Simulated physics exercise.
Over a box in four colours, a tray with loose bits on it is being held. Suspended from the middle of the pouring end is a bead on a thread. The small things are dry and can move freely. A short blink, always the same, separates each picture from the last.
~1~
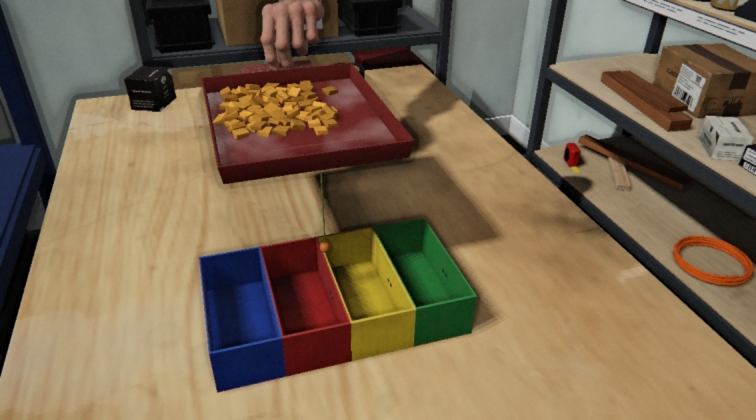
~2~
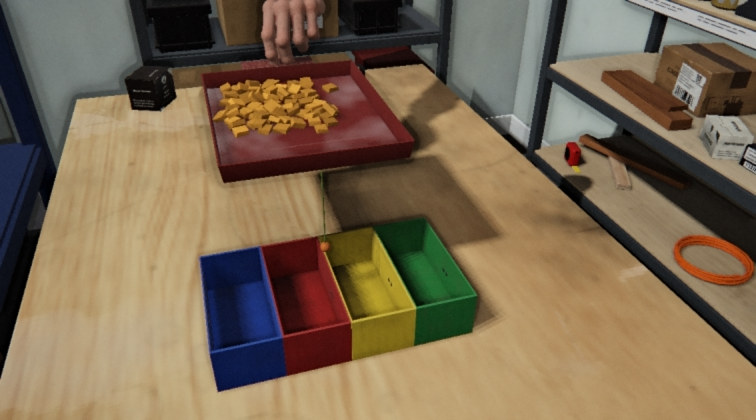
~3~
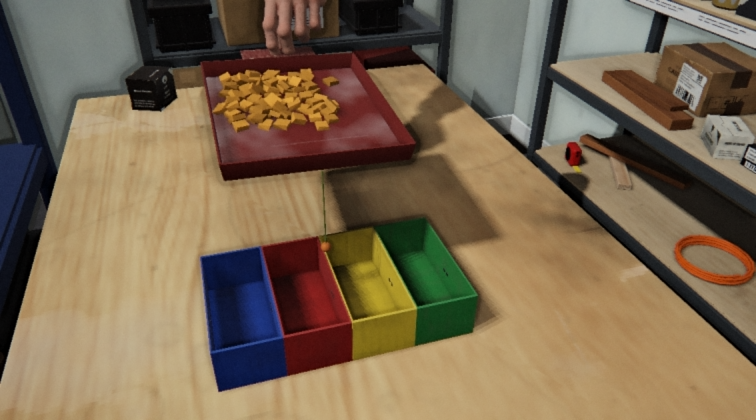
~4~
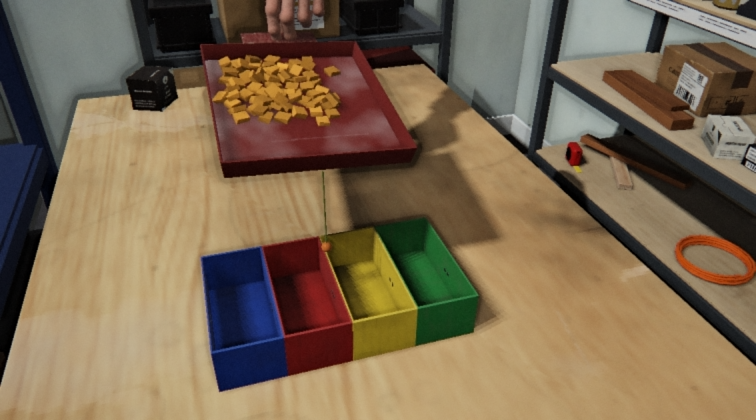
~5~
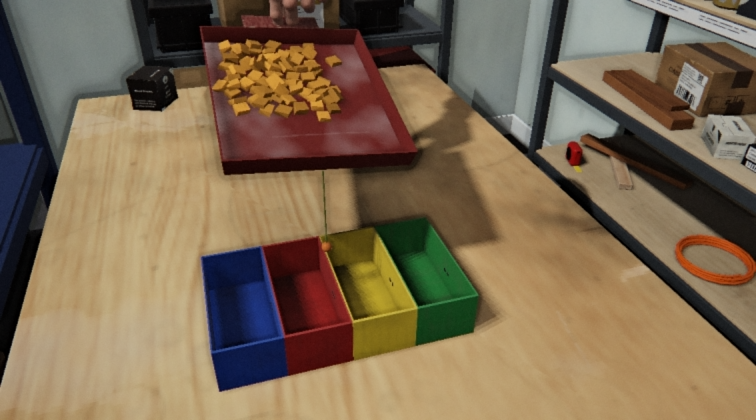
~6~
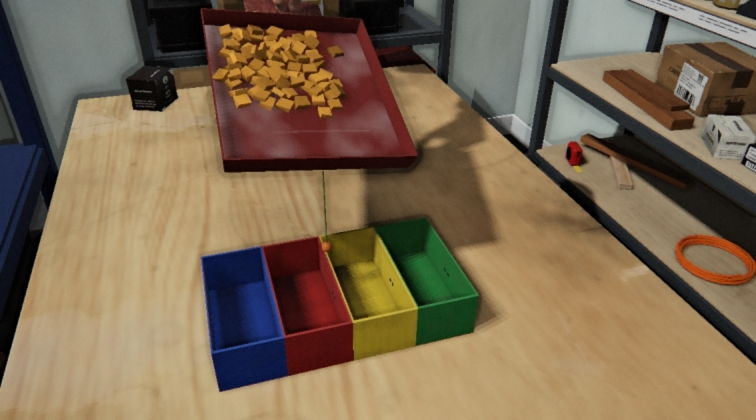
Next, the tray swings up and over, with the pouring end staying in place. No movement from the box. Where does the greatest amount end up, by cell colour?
In the green cell.
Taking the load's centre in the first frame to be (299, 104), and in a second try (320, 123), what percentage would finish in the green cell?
Roughly 60 % and then 70 %.
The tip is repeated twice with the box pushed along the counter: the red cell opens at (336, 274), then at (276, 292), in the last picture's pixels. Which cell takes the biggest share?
For the first spot the answer is the yellow cell, and for the second spot it is green.
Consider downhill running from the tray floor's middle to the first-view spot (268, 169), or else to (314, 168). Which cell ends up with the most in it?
First try: That blue cell; second try: The red cell.
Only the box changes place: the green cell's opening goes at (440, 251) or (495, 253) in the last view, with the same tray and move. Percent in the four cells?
About 100 per cent, then about 100 per cent.
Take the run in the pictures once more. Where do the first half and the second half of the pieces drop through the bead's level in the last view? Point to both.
Early-half point (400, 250); late-half point (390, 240).
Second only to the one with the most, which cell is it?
The answer here is the cell in yellow.
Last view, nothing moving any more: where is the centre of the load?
The centre ends up roughly at (404, 296).
Just after the last frame, tray tipped steeply; the larger part on the tray; about a tenth falling or outside the box.
A moment on, tray tipped past a quarter turn; roughly half on the tray; roughly a third in the green cell; about a tenth in the yellow cell; just a few falling or outside the box.
Further on, tray tipped past a quarter turn; roughly half in the green cell; roughly a third in the yellow cell; just a few in the red cell.
When it is over, tray tipped past a quarter turn; roughly half in the green cell; roughly a third in the yellow cell; just a few in the red cell; not one in the blue cell.
